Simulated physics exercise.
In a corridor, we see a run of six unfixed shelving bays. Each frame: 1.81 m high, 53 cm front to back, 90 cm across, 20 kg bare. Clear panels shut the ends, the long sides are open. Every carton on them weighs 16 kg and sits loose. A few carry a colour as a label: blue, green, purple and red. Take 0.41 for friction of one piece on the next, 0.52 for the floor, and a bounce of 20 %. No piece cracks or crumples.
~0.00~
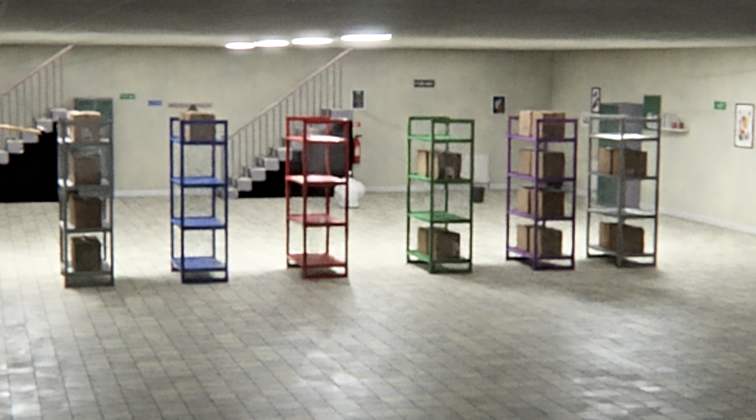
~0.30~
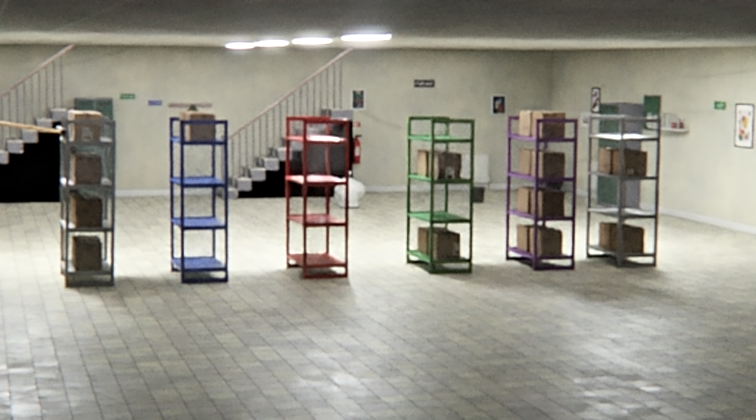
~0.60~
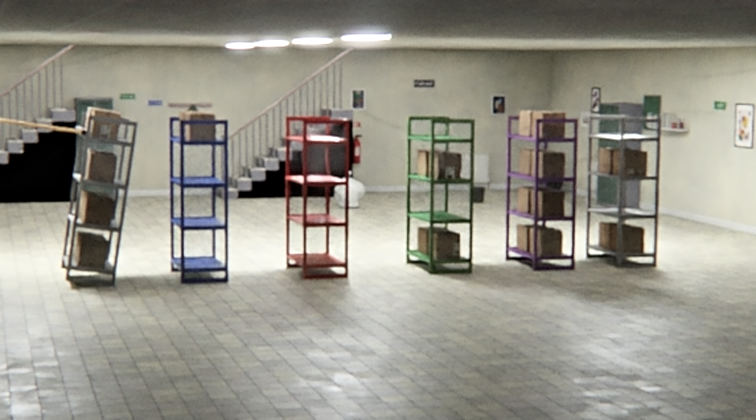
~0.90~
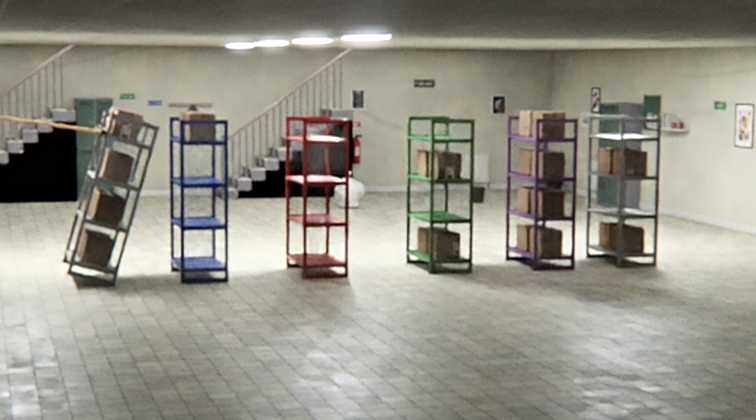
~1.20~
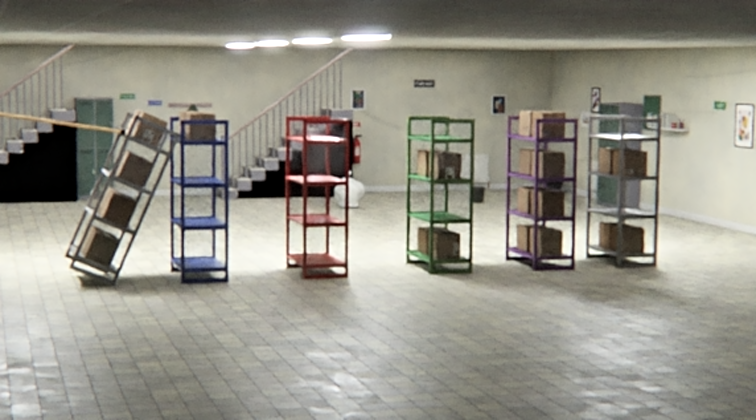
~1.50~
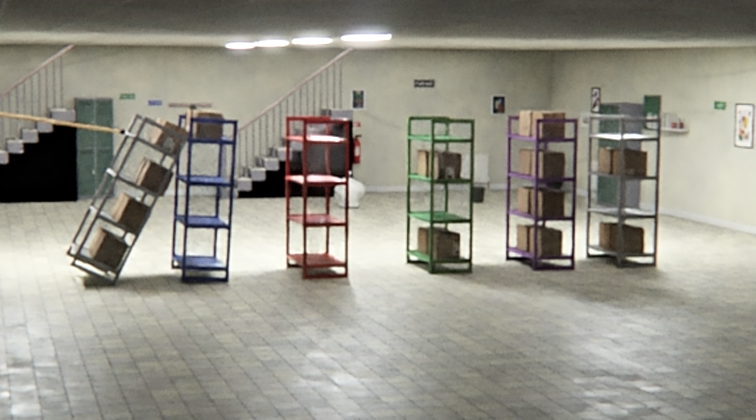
A pole reaching in from the left pushes the top of a grey shelving unit holding brown boxes, tilting it steadily rightward until it meets the blue unit, which leans slightly right. Blue, red, green, purple and grey units continue the row across a tiled hall with stairs behind, the last four staying still. The fixed view faces the row from the front, slightly above the floor.
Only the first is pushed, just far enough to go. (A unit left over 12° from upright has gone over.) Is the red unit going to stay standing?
The red unit topples.
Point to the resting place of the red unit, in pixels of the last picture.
At about (373, 198).
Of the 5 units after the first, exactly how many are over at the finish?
It comes to 2.
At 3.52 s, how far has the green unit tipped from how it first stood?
About 0°.
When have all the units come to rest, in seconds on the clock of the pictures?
Near 5.0 s.
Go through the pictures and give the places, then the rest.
In the first frame (each place is the centre of the face we see best), pole end (42, 133) 18 cm from the first unit; red unit (326, 200); green unit (452, 197); purple unit (556, 195); the others all in place.
The second frame shows pole end (63, 132) pushing; red unit (326, 200).
The third frame shows pole end (83, 132) pushing; red unit (326, 200); the others all in place.
The fourth frame shows pole end (103, 132) pushing; red unit (326, 200); the others all in place.
The fifth frame shows pole end (123, 132) pushing; red unit (326, 200); the others all in place.
The sixth frame shows pole end (123, 132) stopped; red unit (326, 200); blue unit (210, 201) tilted 3°; purple unit (556, 195); one has shifted.
By 1.76 s, 4 cartons spilt or dropped; none of the 5 other units over, 1 disturbed; red unit unmoved; blue unit tilted 10°.
By 2.32 s, 6 cartons spilt or dropped; 1 of the 5 other units over; red unit unmoved; blue unit tilted 21°.
By 3.02 s, 10 cartons spilt or dropped; 2 of the 5 other units over; red unit tilted 33°; blue unit tilted 47°.
By 3.52 s, 10 cartons spilt or dropped; 2 of the 5 other units over; red unit tilted 38°; blue unit tilted 56°.
When it is over (5.3 s), 10 cartons spilt or dropped; 2 of the 5 other units over; red unit tilted 40°; blue unit tilted 57°; green unit moved 55 mm. Three left standing. In pixels of the last frame, middles, red unit near (373, 198), blue unit near (278, 213).
